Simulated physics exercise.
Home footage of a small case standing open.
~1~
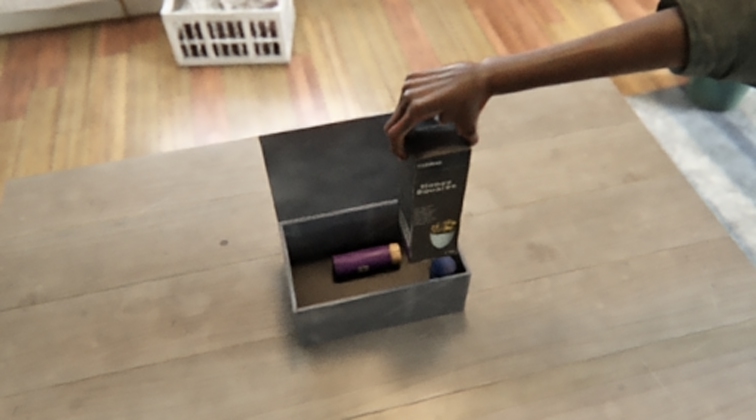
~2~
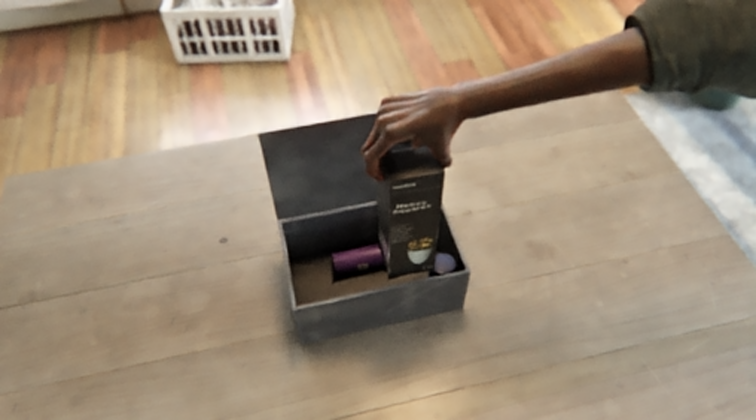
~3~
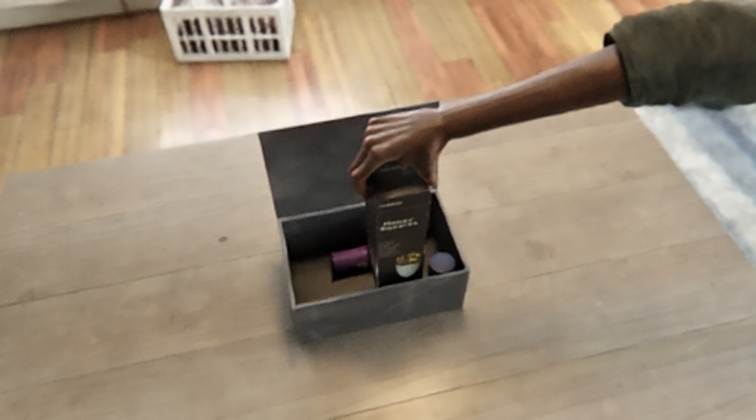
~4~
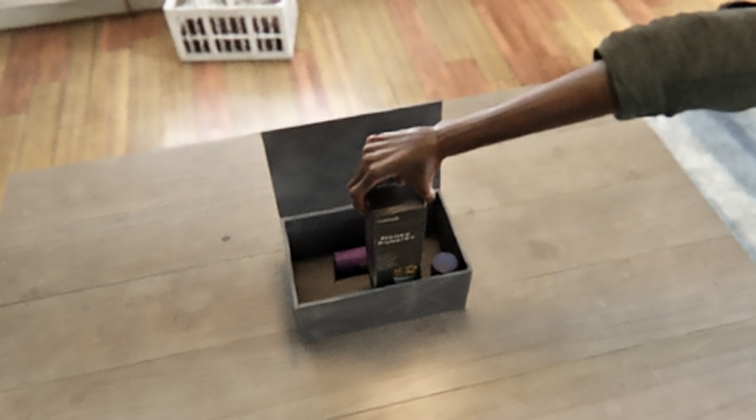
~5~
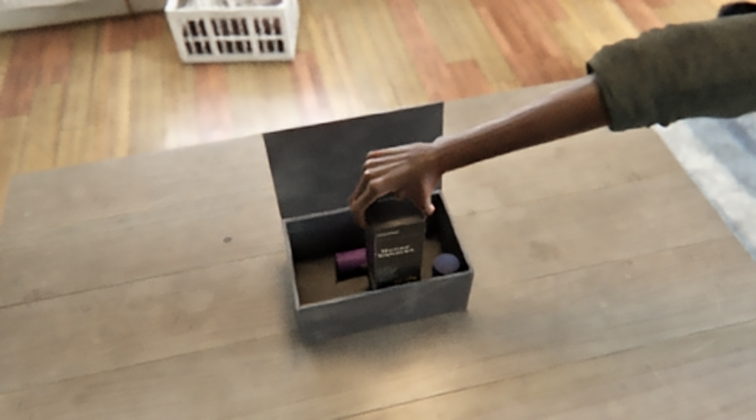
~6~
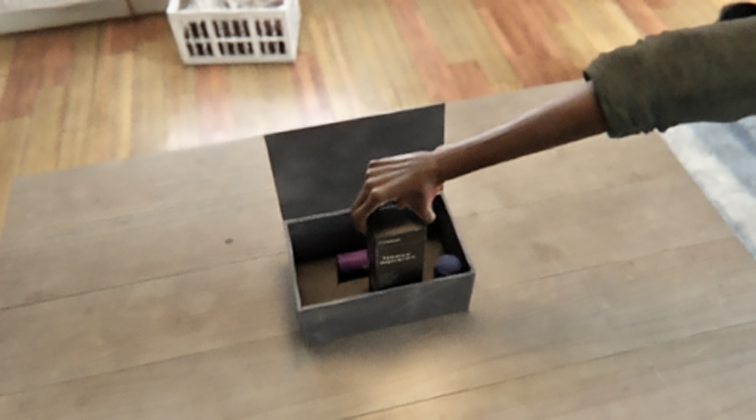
To begin with, a hand grips a black carton by its top above the right side of an open dark case, where a purple shaker lies. The hand moves the carton left and lowers it in front of the shaker, then down into the case, still holding it.
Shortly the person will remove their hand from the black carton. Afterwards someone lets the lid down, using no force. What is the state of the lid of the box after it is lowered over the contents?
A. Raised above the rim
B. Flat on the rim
(A) Raised above the rim.
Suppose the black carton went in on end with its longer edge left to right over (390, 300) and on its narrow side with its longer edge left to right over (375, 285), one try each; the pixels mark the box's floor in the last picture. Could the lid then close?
First time round it won't go down, and second time round it drops into place.
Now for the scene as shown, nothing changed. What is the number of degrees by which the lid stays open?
Roughly 55 degrees above the rim.
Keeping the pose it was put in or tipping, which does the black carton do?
Simply put, the black carton remains unturned.
Then, 1.30 s past the last view, lid 78° above the rim.
Then, 1.80 s past the last view, lid 55° above the rim.
Finally, lid 55° above the rim; all 3 still in place. Final places as the last picture's camera would see them, black carton near (395, 259).
